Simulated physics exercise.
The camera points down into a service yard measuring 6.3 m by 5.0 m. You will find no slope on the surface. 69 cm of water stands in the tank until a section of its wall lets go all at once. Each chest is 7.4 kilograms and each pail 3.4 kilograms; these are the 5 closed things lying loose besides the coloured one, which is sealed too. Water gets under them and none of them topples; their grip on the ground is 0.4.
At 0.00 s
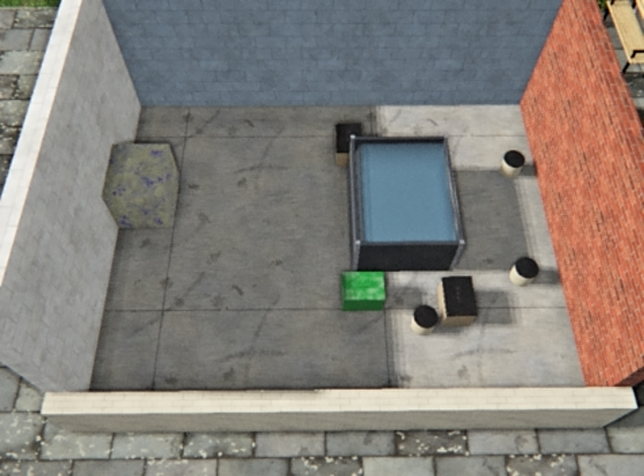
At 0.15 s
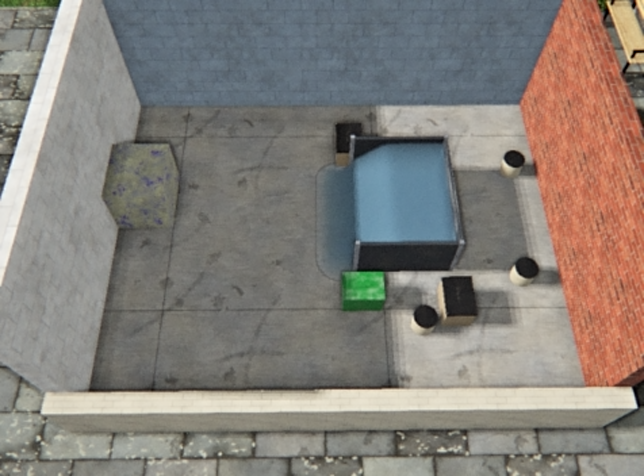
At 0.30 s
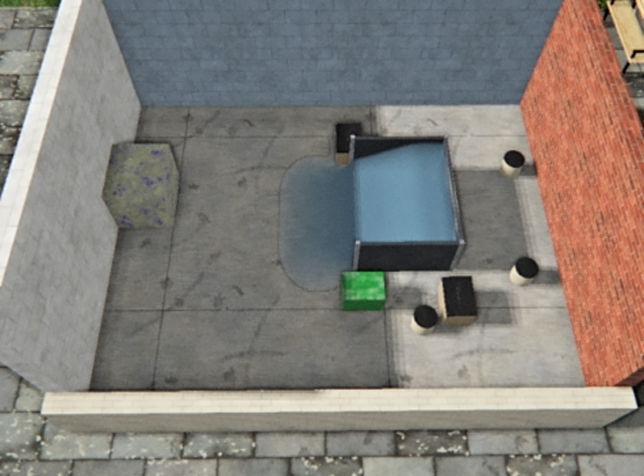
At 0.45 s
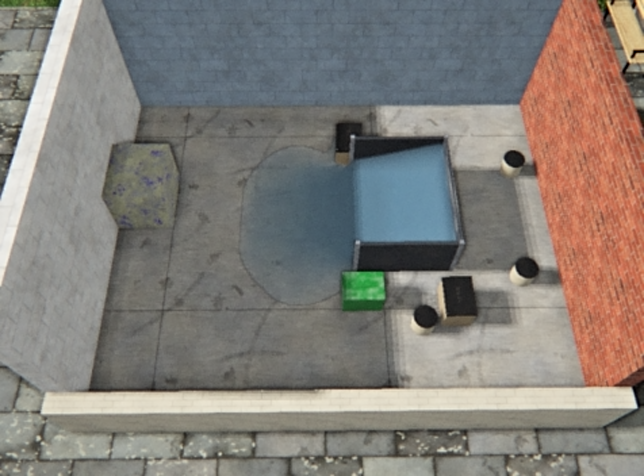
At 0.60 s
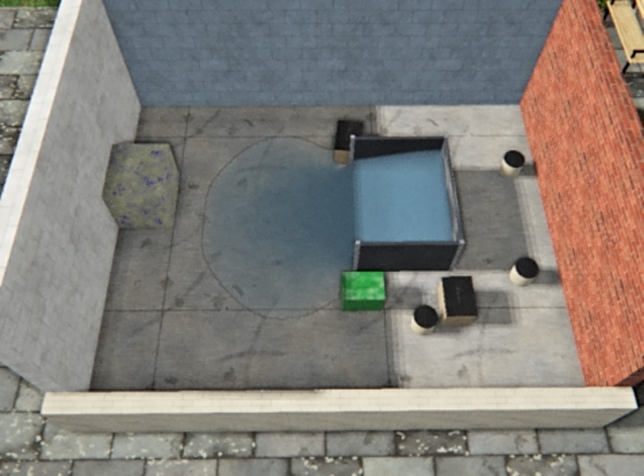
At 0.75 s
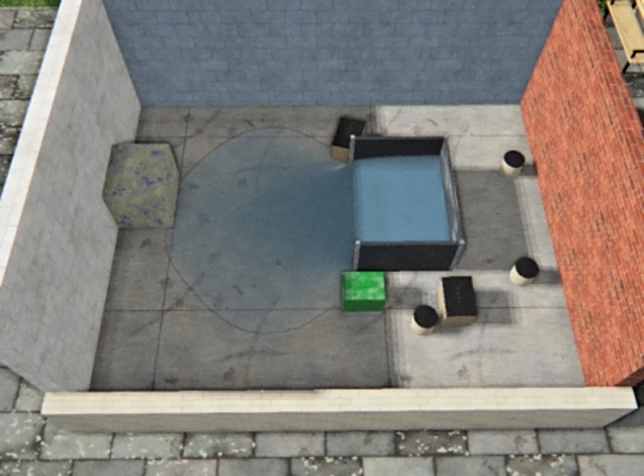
Water pours from the left side of a tank and spreads leftward across the yard floor.
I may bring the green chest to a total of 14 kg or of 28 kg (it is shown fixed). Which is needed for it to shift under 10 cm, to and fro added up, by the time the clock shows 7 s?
For it, only the larger load is enough.
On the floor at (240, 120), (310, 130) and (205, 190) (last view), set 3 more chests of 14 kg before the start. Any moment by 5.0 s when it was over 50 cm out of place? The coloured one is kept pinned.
One after another they come out beyond the mark, beyond the mark, beyond the mark.
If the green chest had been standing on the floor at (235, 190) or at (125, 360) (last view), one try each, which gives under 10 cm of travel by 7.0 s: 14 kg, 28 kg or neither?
Well, nothing does it for the first, nothing does it for the second.
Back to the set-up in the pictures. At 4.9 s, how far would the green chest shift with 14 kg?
I'd put it at roughly 40 cm.
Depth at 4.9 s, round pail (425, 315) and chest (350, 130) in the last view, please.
First about 6 cm, second about 3 cm.
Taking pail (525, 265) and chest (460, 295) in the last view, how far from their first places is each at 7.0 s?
60 cm, 120 cm.
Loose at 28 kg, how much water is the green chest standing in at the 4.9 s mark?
Roughly 5 cm.
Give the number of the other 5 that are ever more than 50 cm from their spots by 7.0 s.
4 of them.
After 1.4 s the green chest would be 0 cm from its start with 14 kg and 0 cm from its start with 28 kg; 0 cm of water round it then.
After 3.1 s the green chest would be 0 cm from its start with 14 kg and 0 cm from its start with 28 kg; 0 cm of water round it then.
After 4.9 s the green chest would be 37 cm from its start with 14 kg and 0 cm from its start with 28 kg; 5 cm of water round it then.
After 7.0 s the green chest would be 119 cm from its start with 14 kg and 0 cm from its start with 28 kg; 3 cm of water round it then.
